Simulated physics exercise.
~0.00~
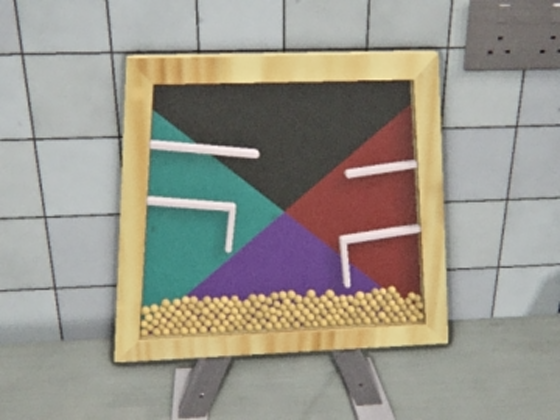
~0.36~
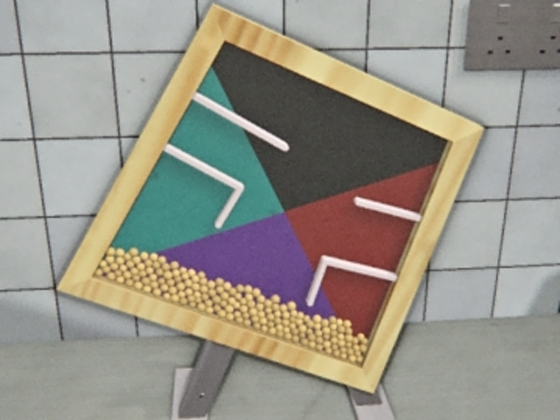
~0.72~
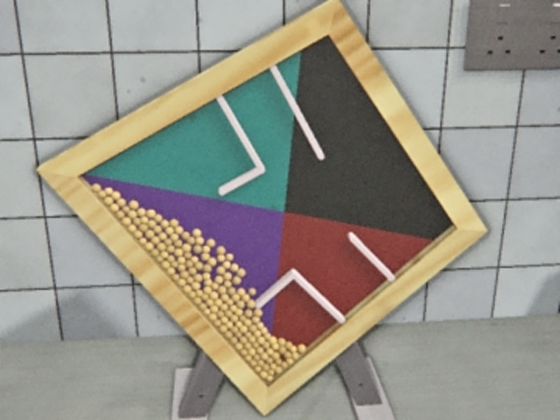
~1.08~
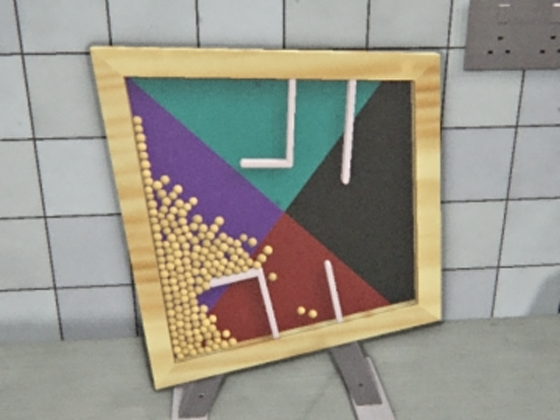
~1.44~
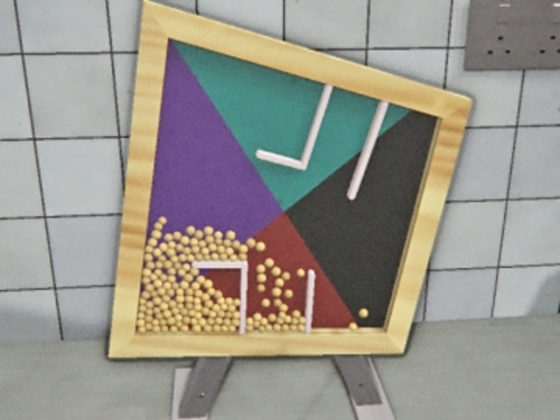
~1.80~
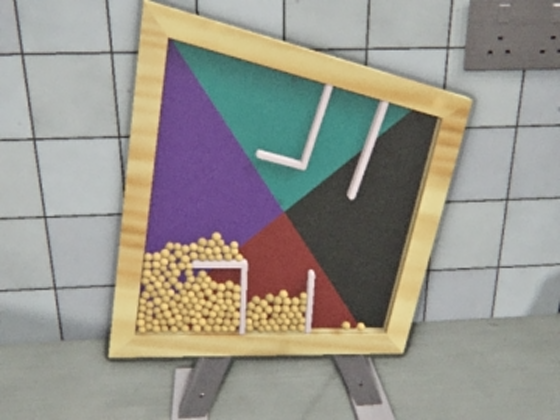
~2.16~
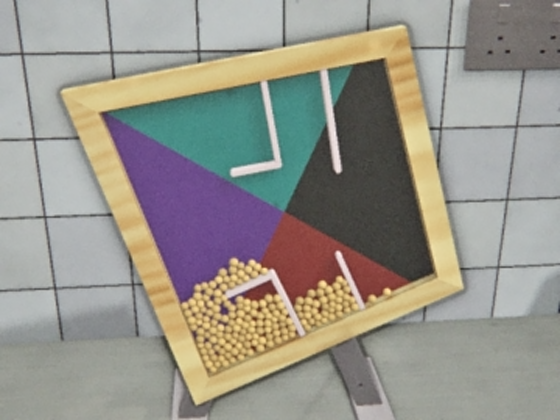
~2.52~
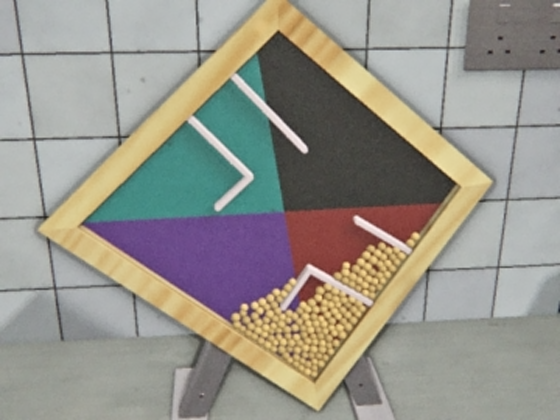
A wooden-framed box turns clockwise, then partway back, leaving beads piled across red and purple.
